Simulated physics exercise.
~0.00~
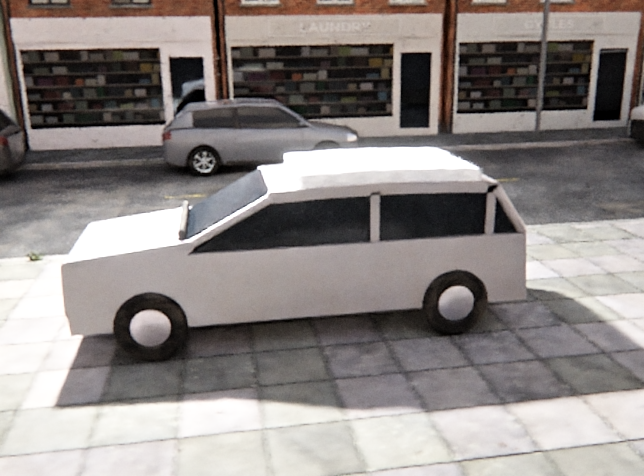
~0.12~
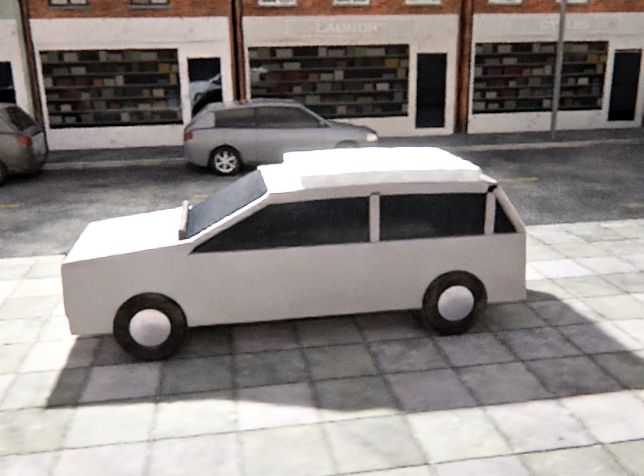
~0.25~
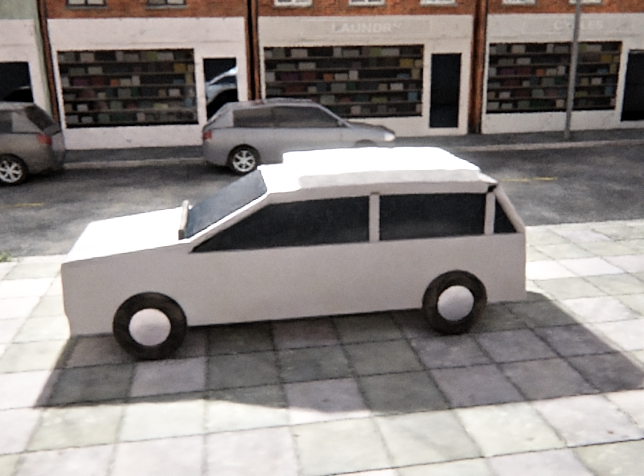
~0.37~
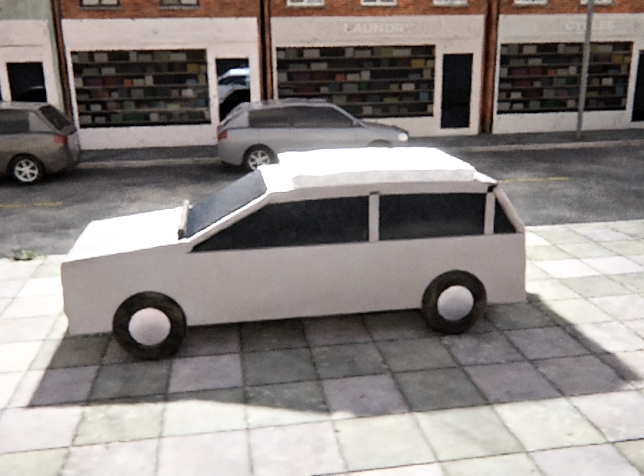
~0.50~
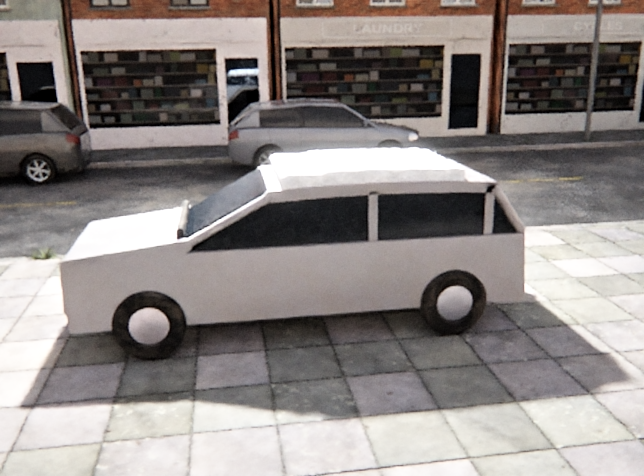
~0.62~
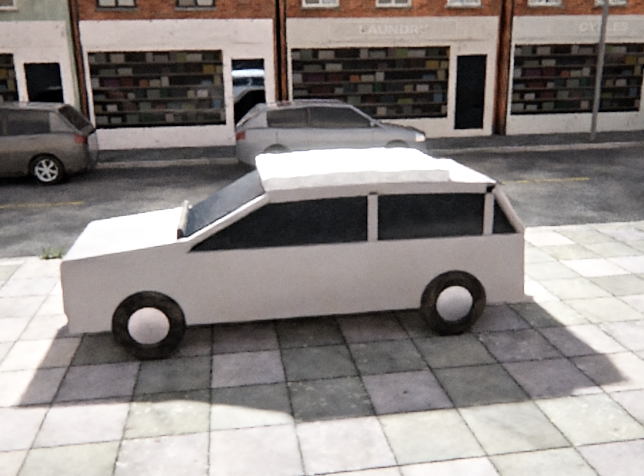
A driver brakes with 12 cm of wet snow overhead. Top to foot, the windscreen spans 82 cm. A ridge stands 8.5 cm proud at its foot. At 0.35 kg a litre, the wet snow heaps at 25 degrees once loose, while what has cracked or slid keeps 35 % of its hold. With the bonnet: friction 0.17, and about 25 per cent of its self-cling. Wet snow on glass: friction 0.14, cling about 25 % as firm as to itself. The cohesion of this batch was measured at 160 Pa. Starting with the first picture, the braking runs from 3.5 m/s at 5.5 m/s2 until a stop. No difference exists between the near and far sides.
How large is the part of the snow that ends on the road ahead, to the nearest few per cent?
Roughly 6 per cent.
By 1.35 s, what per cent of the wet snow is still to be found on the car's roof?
It's some 40 percent by my reckoning.
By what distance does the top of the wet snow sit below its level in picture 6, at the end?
By my estimate, near 0 cm.
After 0.95 s, 66 % of the snow is on the roof, 34 % on the glass, none on the bonnet and none has gone off the nose.
After 1.35 s, 40 % of the snow is on the roof, 40 % on the glass, 20 % on the bonnet and none has gone off the nose.
After 1.74 s, 33 % of the snow is on the roof, 33 % on the glass, 34 % on the bonnet and none has gone off the nose.
After 2.14 s, 32 % of the snow is on the roof, 30 % on the glass, 37 % on the bonnet and 1 % has gone off the nose.
After 2.90 s, 32 % of the snow is on the roof, 30 % on the glass, 32 % on the bonnet and 6 % has gone off the nose.
